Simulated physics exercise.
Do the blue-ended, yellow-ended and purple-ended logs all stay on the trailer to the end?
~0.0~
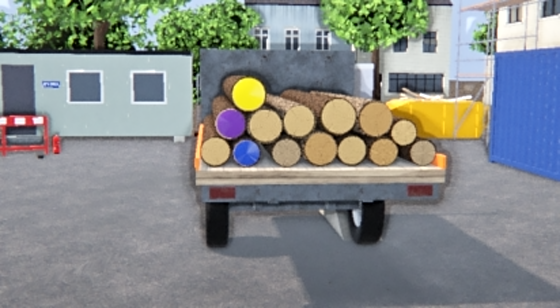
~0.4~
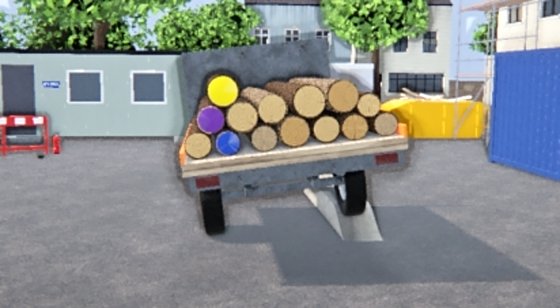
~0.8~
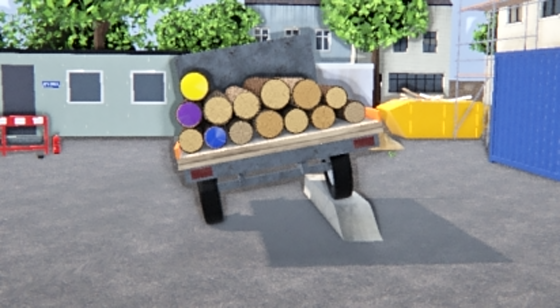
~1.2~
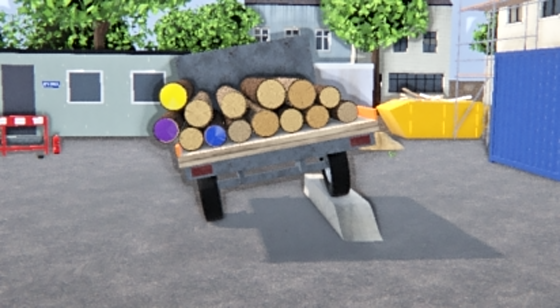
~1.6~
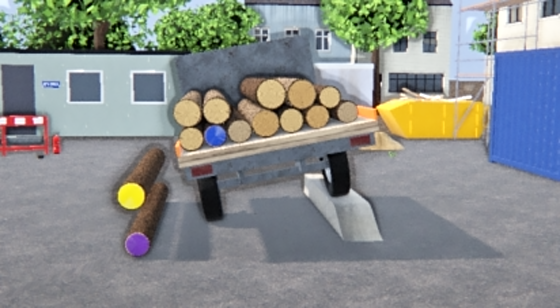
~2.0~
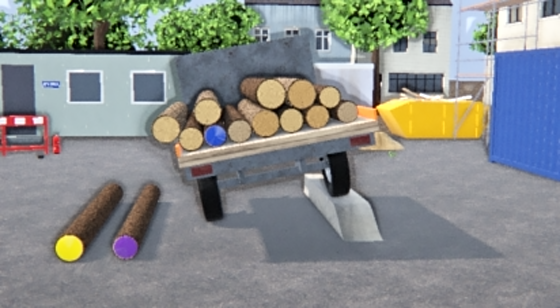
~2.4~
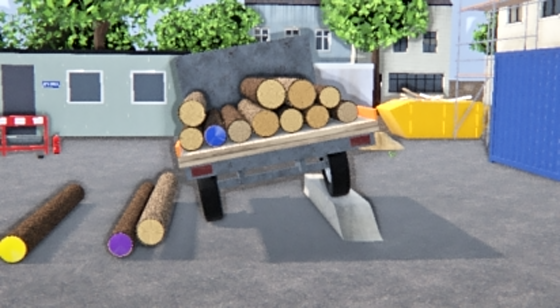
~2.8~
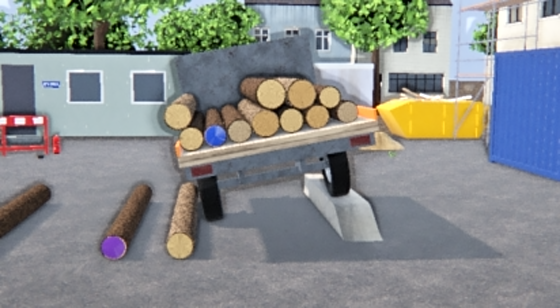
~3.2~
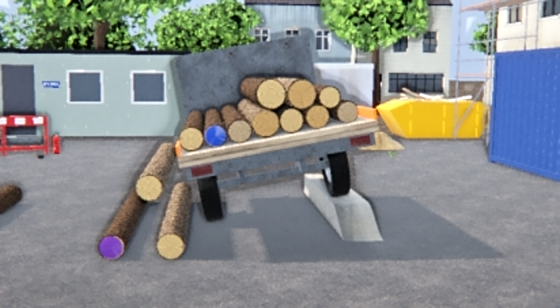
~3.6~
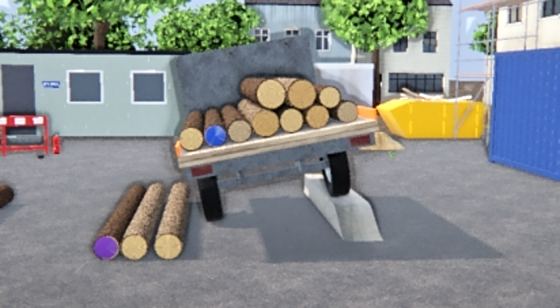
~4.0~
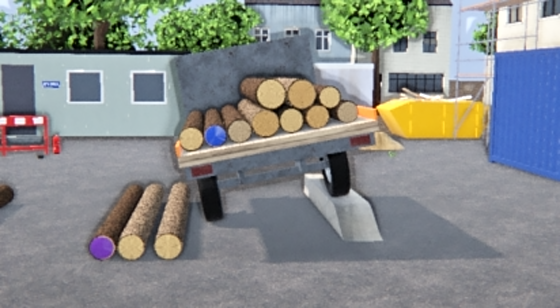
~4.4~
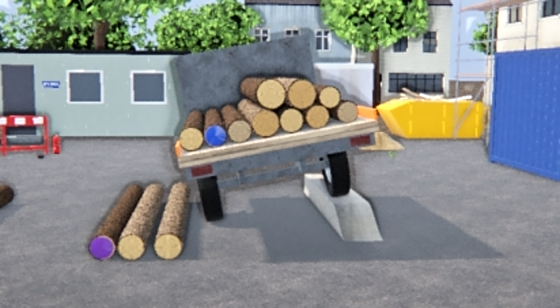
No, only the blue-ended log stays on the deck. The yellow-ended and purple-ended logs both go over the left edge to the ground.
